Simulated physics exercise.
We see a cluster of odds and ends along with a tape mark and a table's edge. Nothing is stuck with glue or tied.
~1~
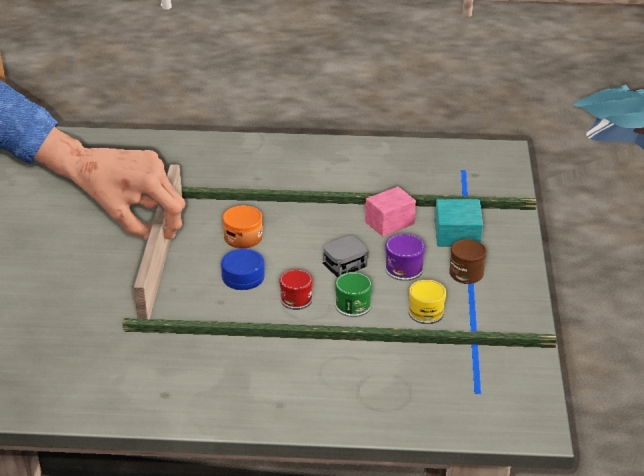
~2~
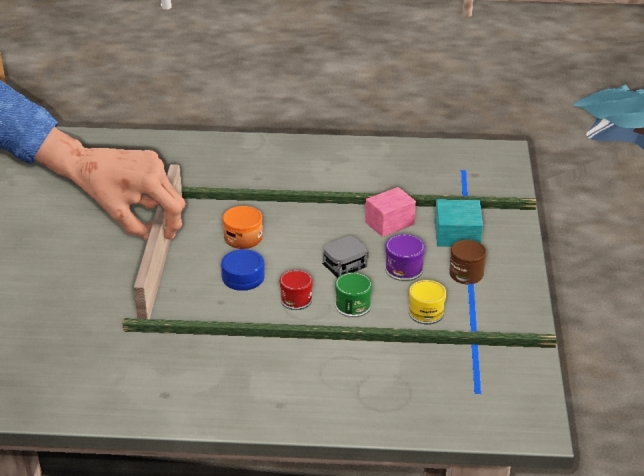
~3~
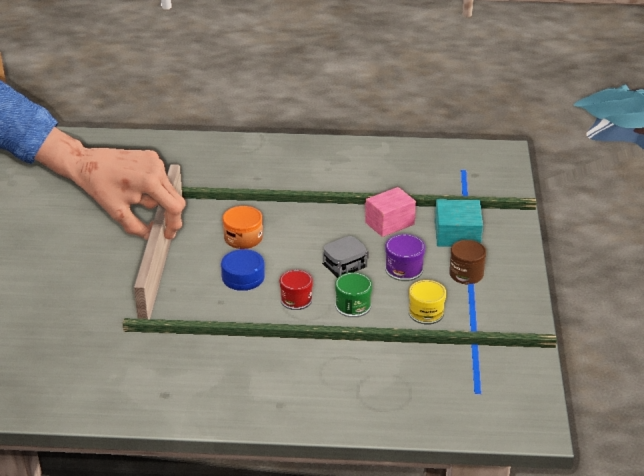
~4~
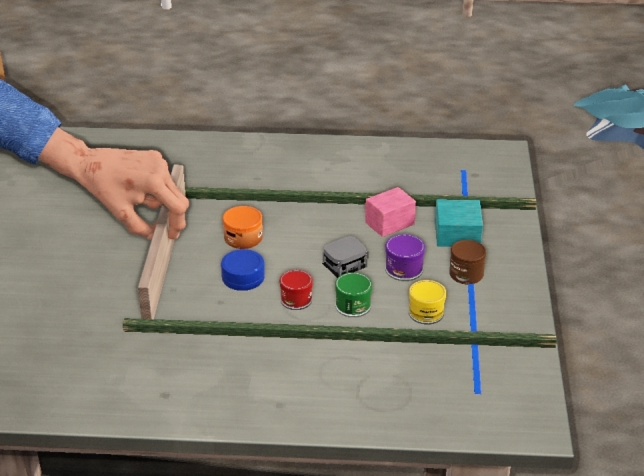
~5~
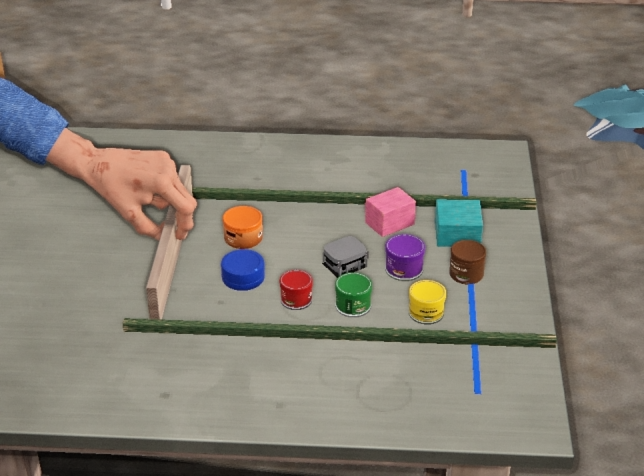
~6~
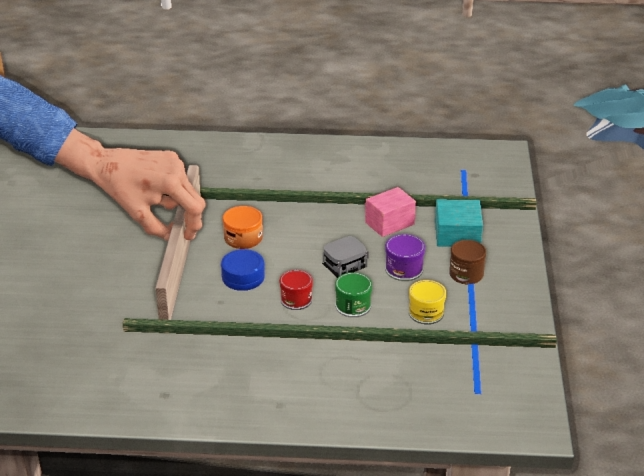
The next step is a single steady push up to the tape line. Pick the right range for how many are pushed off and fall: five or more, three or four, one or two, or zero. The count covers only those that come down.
The right range is one or two.
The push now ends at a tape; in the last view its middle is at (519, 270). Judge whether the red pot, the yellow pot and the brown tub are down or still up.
Red pot stays put, yellow pot goes off, brown tub goes off.
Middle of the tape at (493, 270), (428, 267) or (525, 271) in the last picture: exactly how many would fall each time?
Taken one after another, the numbers are 4, 0 and 6.
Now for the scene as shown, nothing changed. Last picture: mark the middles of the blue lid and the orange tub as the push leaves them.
Positions - first (493, 281), then (488, 234).
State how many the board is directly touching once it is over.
Count: 4.
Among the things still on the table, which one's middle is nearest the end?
That's the yellow pot.
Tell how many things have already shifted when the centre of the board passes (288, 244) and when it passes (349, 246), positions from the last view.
So 3, and at the other place 8.
Soon after, none off yet; brown tub at rest near (468, 262); turquoise block at rest near (459, 223); yellow pot at rest near (427, 302).
At rest, the number that fall off is one or two; fallen, brown tub.
